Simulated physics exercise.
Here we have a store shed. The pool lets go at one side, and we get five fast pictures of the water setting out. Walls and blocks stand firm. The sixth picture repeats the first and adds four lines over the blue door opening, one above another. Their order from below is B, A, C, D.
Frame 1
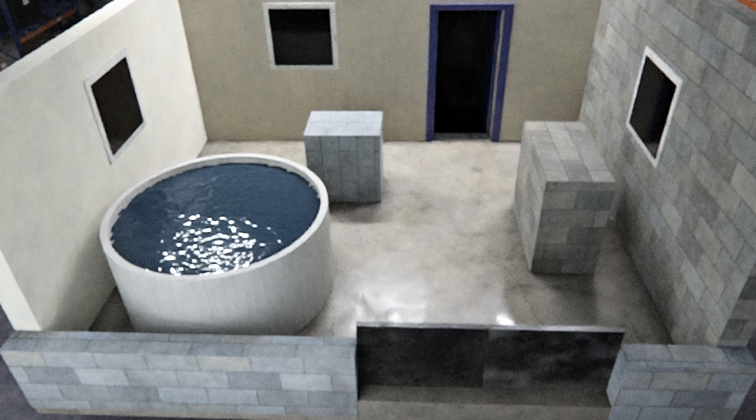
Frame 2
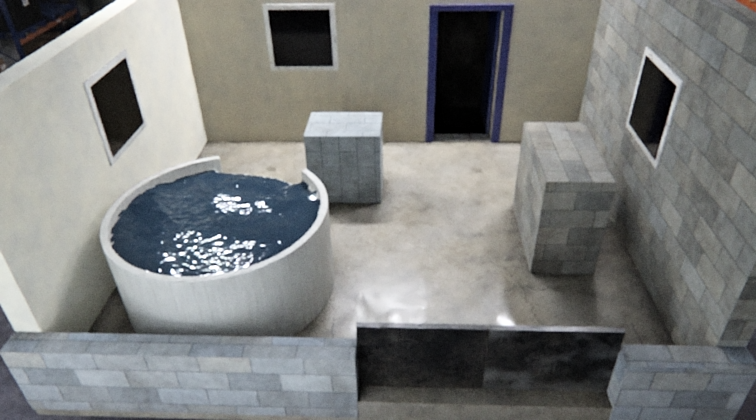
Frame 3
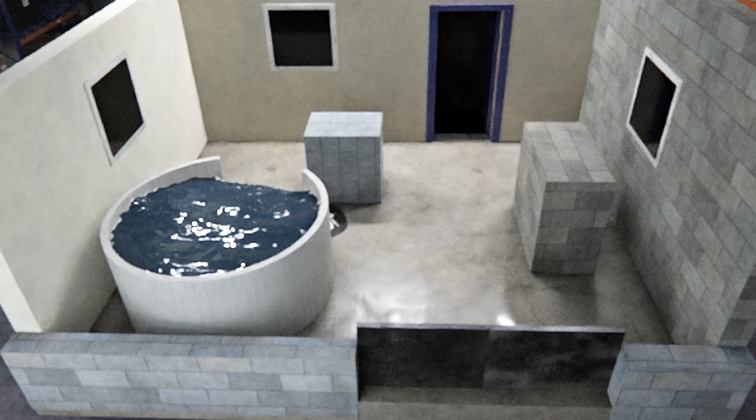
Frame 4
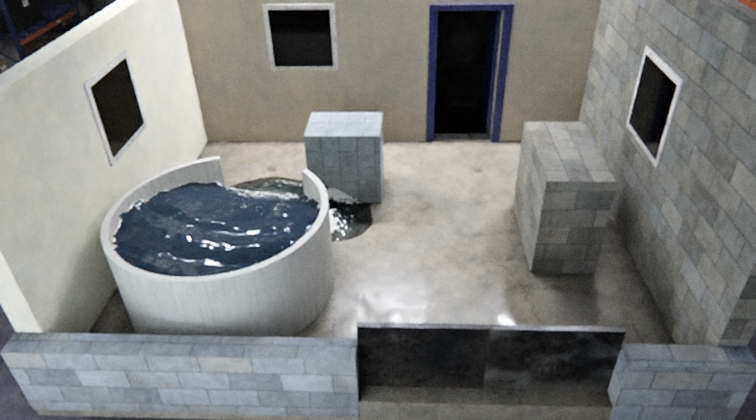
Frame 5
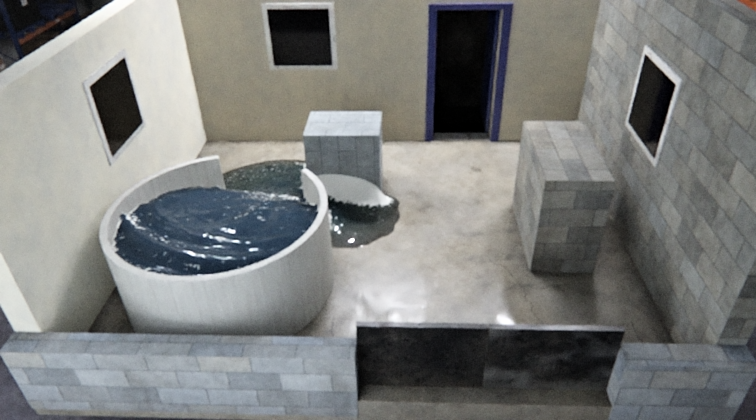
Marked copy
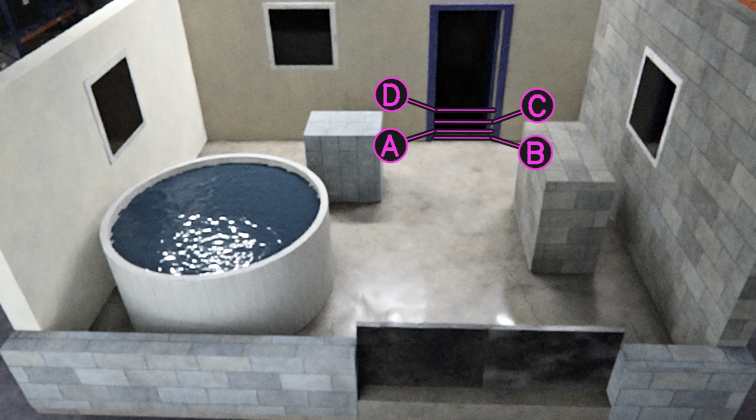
A round pool opens at its back and water pours out, spreading around a grey block.
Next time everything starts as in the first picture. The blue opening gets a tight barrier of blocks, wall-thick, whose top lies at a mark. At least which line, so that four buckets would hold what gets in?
Mark A just does it.
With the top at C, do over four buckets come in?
No.
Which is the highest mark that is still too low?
B.
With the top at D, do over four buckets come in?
No.
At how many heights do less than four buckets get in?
Three.
On the marked copy, A at (463, 131); B at (462, 137); C at (463, 121); D at (464, 110); from the bottom up B, A, C, D.
Choosing A, nothing gets over.
Choosing B, about 10 bucketfuls get in.
Choosing C, nothing gets over.
Choosing D, nothing gets over.
